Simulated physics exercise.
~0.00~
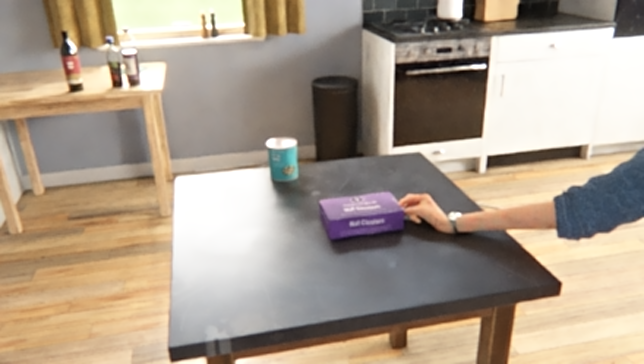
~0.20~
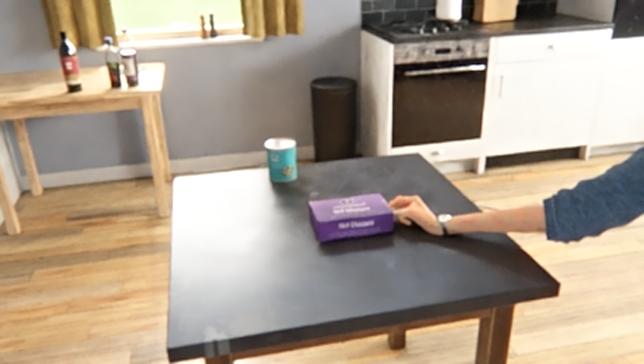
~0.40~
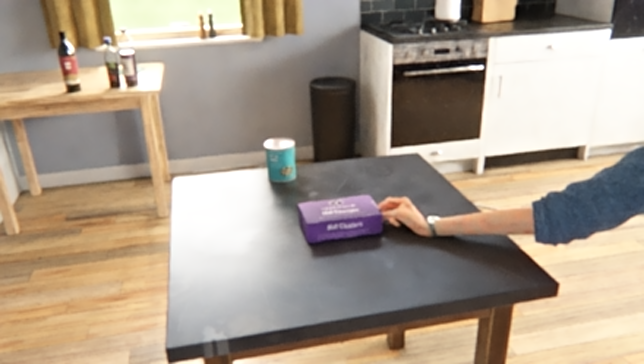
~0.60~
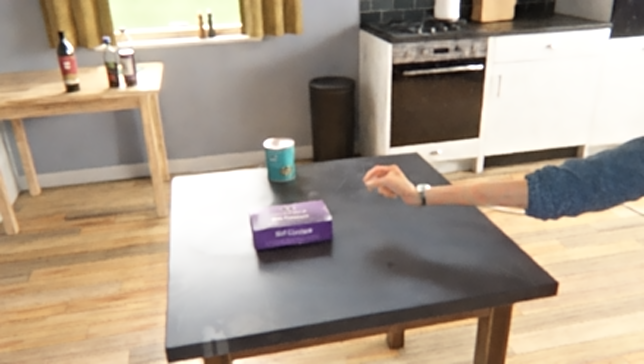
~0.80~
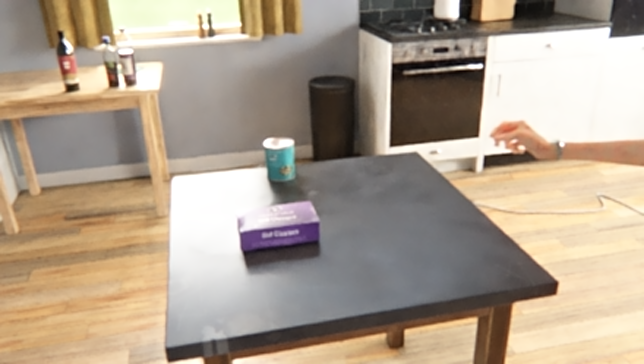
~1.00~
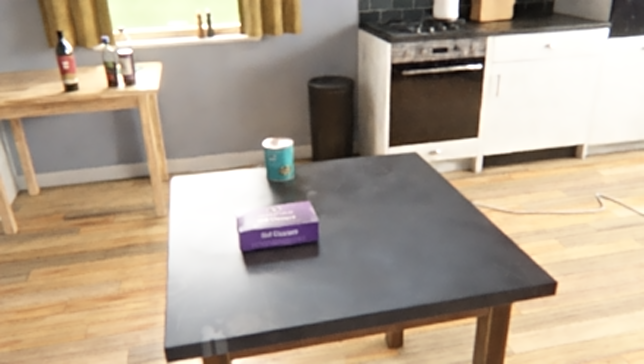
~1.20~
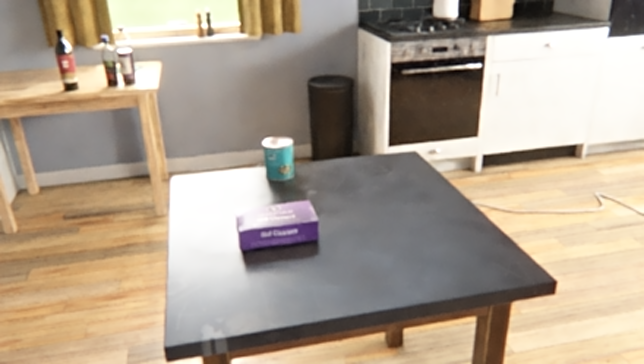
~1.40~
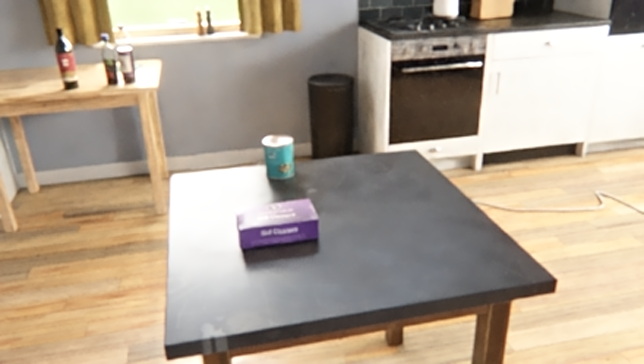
A hand pushes a purple packet left along a dark table, withdraws, and it rests there.
